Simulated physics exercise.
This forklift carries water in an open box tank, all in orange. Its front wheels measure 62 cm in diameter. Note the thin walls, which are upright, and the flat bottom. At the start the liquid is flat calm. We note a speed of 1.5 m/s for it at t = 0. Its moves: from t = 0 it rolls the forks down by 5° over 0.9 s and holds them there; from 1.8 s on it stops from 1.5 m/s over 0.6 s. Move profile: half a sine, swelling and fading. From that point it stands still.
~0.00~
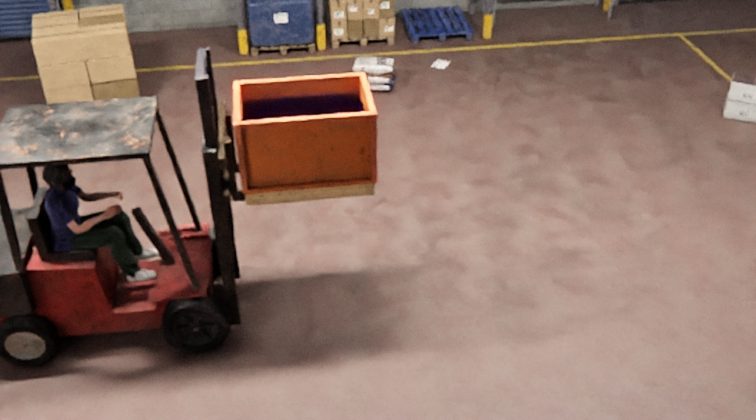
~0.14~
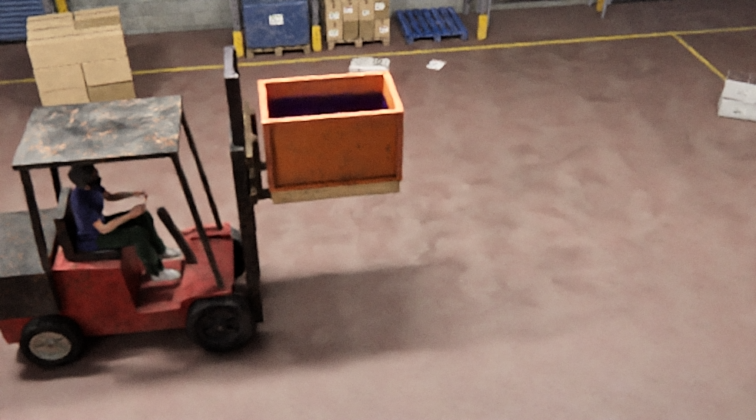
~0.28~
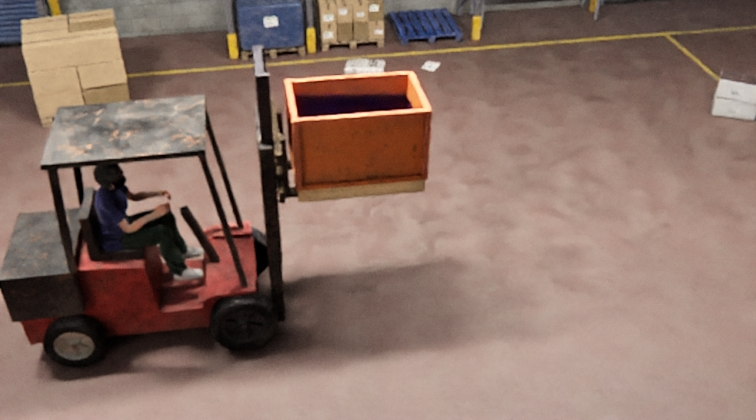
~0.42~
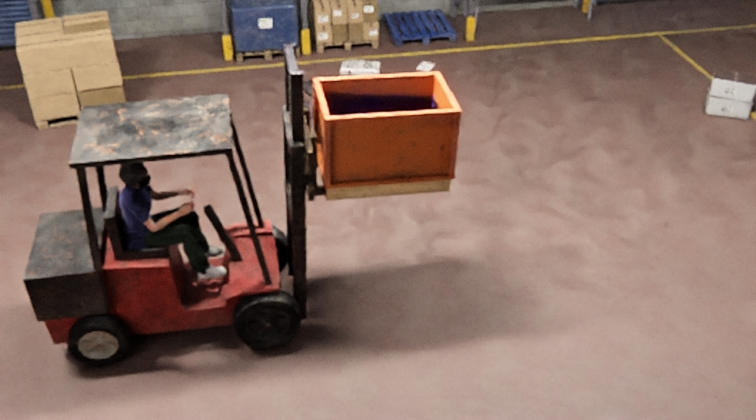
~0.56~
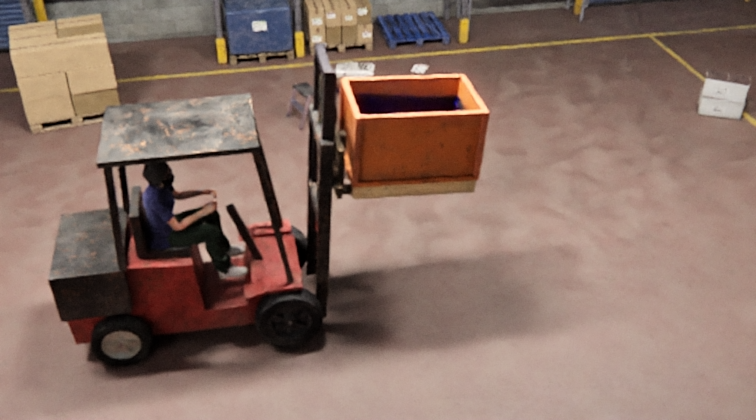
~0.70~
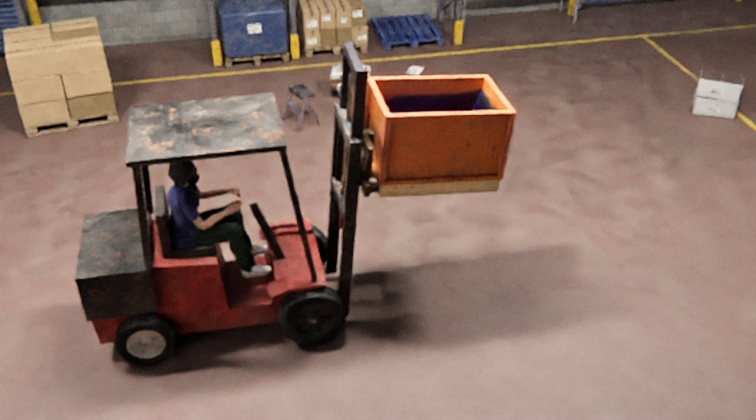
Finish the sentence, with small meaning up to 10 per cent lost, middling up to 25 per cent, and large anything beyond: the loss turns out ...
The loss turns out middling.
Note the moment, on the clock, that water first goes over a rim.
2.5 s.
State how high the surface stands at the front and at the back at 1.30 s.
I'd say some 54 centimetres in front and some 40 centimetres behind.
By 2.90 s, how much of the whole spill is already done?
Roughly 70 per cent.
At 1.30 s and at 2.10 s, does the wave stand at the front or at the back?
Higher at the forward side, then higher at the forward side.
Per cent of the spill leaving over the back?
0%.
After 1.30 s it stands 39 cm high behind and 55 cm in front; all of it is still inside.
After 2.10 s it stands 30 cm high behind and 68 cm in front; all of it is still inside.
After 2.90 s it stands 61 cm high behind and 39 cm in front; 12 per cent has gone over the front.
After 5.39 s 16 per cent has gone over the front, 53 of 328 litres.
